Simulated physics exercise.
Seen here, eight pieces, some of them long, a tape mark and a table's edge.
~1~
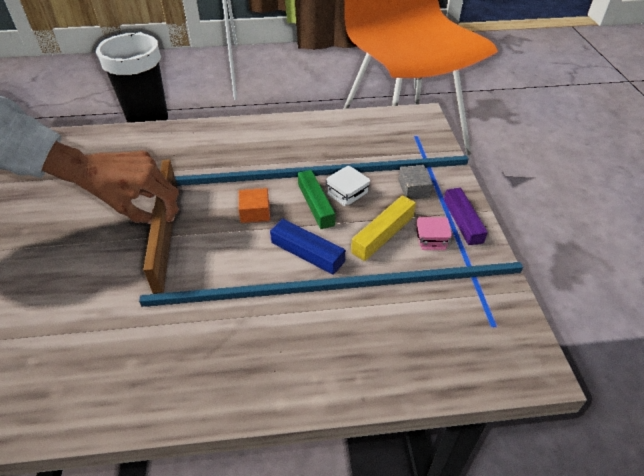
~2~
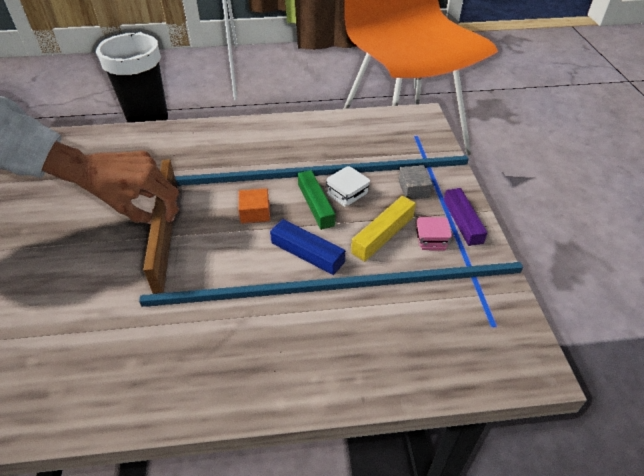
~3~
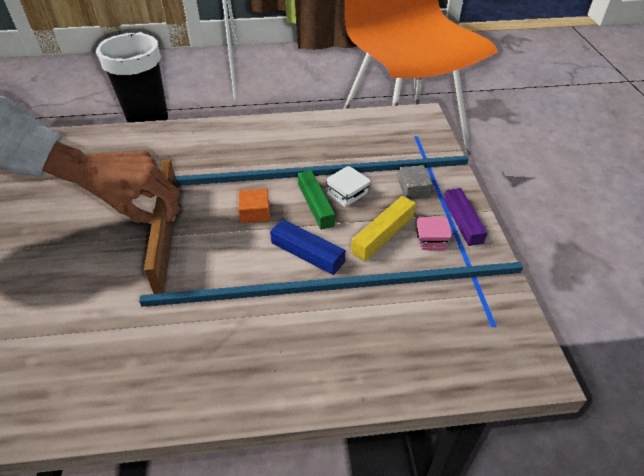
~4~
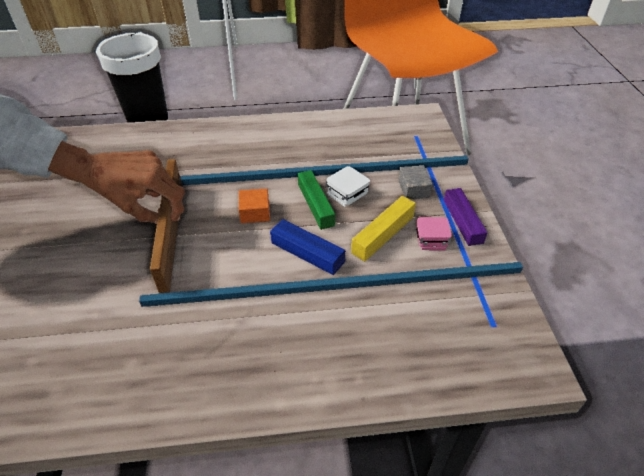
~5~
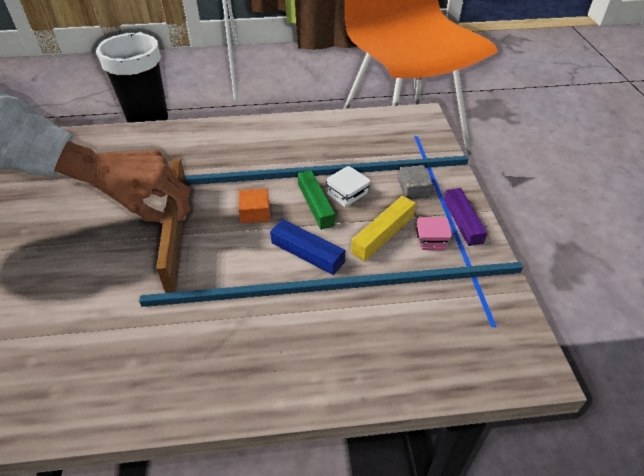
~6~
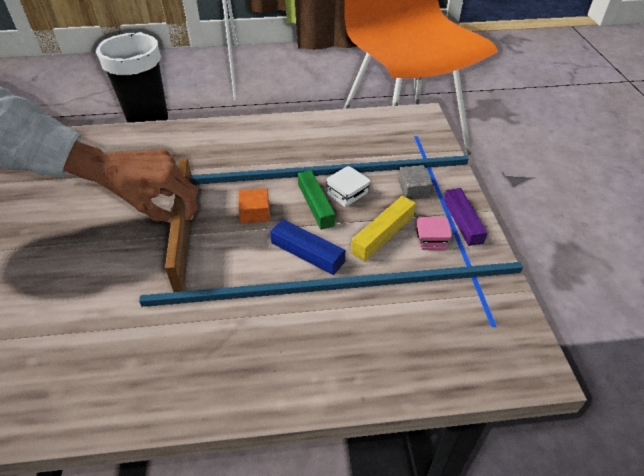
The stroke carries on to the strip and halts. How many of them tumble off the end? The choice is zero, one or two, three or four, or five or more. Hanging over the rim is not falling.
The number that fall off is three or four.
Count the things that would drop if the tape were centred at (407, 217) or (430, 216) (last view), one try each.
It would be 1 and 2.
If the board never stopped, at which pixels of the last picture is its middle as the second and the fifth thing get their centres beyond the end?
Its middle is around (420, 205) and later (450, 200).
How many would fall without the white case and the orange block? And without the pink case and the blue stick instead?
Fallen: 2, and 3 in the other try.
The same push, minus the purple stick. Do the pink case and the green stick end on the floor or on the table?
The pink case falls, the green stick holds on.
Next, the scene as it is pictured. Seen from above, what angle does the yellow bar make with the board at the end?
Some 25 degrees.
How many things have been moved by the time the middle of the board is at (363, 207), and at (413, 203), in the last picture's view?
7 and 8.
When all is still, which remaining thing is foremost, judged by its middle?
The yellow bar.
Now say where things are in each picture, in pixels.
The first picture shows purple stick (464, 216); grey block (415, 182); pink case (433, 234); board (163, 223); tape (448, 214).
The second picture shows grey block (415, 182); blue stick (307, 246).
The third picture shows pink case (433, 234); green stick (316, 199).
The fourth picture shows purple stick (464, 216); white case (348, 187).
The fifth picture shows grey block (415, 182); orange block (254, 206).
The sixth picture shows purple stick (464, 216); grey block (415, 182); pink case (433, 234); board (182, 221); tape (448, 214).
A little later, none off yet; purple stick at rest near (464, 216); grey block at rest near (415, 182); pink case at rest near (433, 234).
When it is over, the number that fall off is three or four; down, white case, pink case, grey block and purple stick.
